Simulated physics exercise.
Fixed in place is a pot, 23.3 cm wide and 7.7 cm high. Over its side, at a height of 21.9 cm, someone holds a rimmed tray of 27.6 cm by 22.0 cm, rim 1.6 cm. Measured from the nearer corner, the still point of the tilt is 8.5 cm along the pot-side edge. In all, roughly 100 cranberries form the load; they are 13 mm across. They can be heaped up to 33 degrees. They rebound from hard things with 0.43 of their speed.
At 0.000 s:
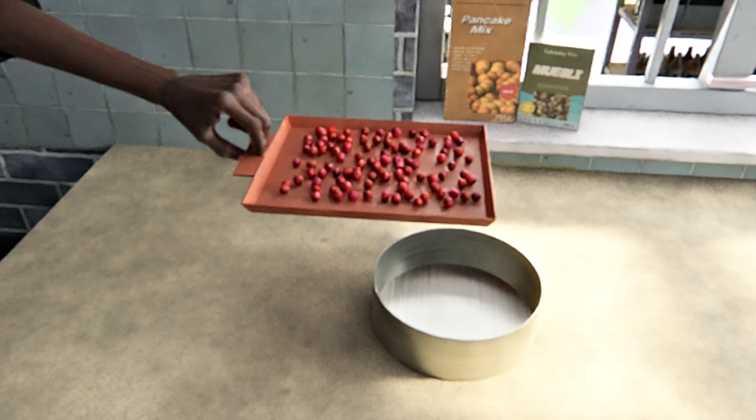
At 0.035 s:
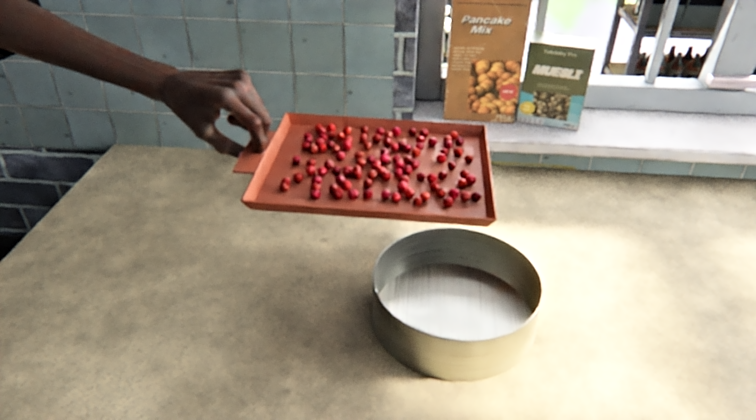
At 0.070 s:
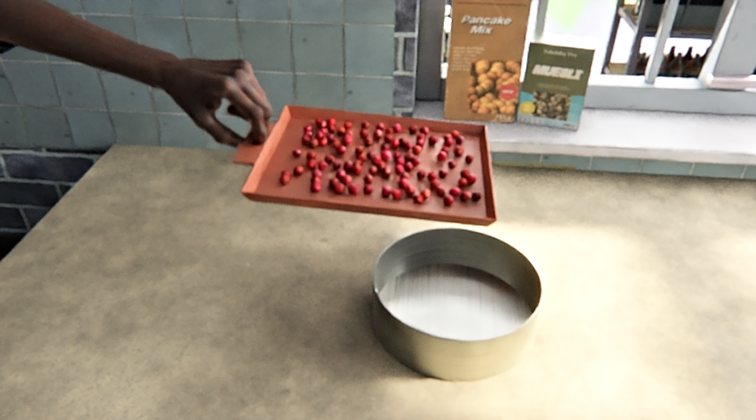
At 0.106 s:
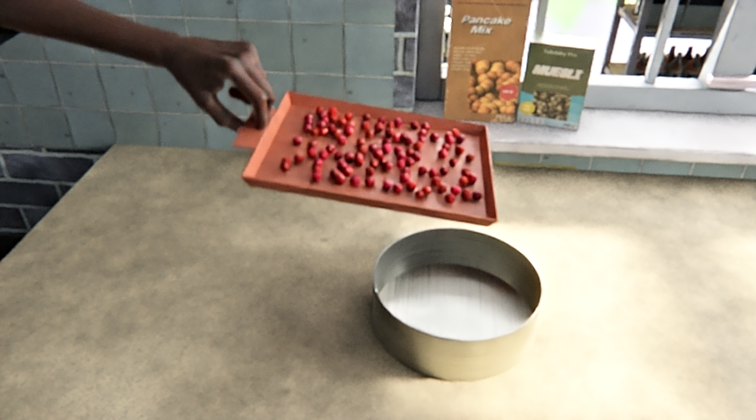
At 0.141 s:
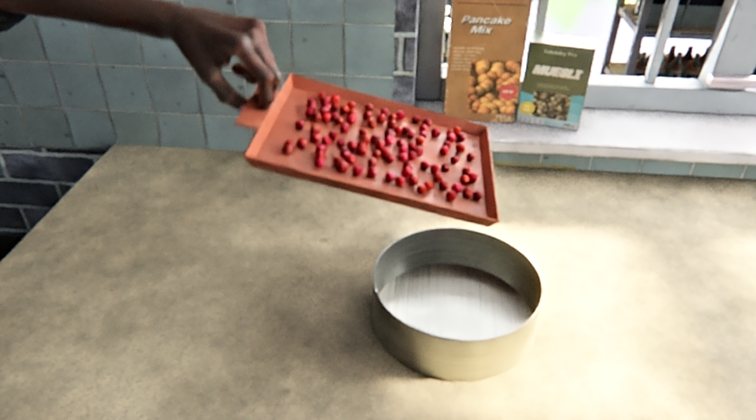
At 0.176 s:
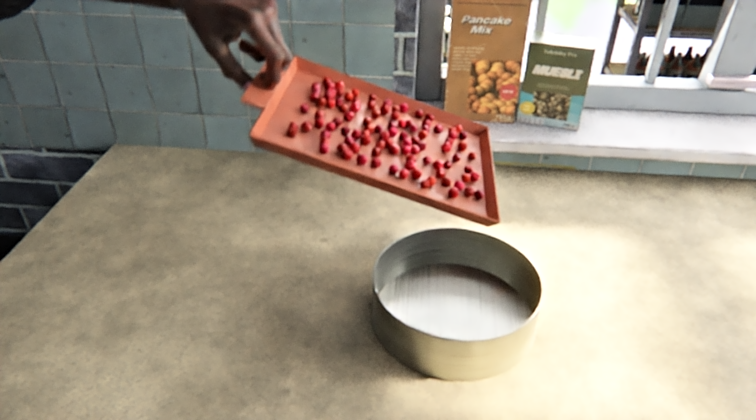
Reddish rimmed tray of small red berries tilting down to the right as a hand raises its left end above a round metal pot.
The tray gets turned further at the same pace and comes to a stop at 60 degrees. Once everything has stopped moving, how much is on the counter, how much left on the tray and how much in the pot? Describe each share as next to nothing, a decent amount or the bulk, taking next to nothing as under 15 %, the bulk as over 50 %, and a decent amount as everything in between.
Counter - a decent amount; tray - a decent amount; pot - a decent amount.
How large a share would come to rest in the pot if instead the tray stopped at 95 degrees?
It would be near 40 per cent.
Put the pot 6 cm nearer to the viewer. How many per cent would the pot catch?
30 per cent.
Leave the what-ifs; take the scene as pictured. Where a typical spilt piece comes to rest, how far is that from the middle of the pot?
About 24 cm from the centre.
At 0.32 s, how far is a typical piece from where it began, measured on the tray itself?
By then it sits near 2 cm from where it began.
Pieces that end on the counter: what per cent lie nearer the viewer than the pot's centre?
Roughly 10 per cent.
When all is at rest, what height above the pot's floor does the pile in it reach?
Measured height: Approx. 1.5 cm.
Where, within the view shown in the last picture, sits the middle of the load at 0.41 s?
Estimated centre of load: Around (460, 127).
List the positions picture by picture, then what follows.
The first frame shows tray tilt 0 degrees, front corners at (249, 200) and (489, 215); middle of the pieces at (384, 160); pot at (457, 277).
The second frame shows tray tilt 1 degrees, front corners at (249, 197) and (489, 215); middle of the pieces at (385, 159).
The third frame shows tray tilt 3 degrees, front corners at (249, 189) and (490, 215), lowest corner right front; middle of the pieces at (385, 155).
The fourth frame shows tray tilt 8 degrees, front corners at (250, 174) and (491, 215), lowest corner right front; middle of the pieces at (386, 149).
The fifth frame shows tray tilt 13 degrees, front corners at (253, 154) and (492, 216), lowest corner right front; middle of the pieces at (389, 141).
The sixth frame shows tray tilt 19 degrees, front corners at (258, 133) and (494, 216), lowest corner right front; middle of the pieces at (393, 132); pot at (457, 277). The tray's pace is about 165 degrees a second.
After 0.32 s, tilt 42 degrees; the tray holds 100 %, the pot 0 %.
After 0.41 s, tilt 56 degrees; the tray holds 100 %, the pot 0 %.
After 0.64 s, tilt 60 degrees; the tray holds 60 %, the pot 0 %.
At rest (1.7 s), counter 30 %, tray 35 %, pot 40 %.
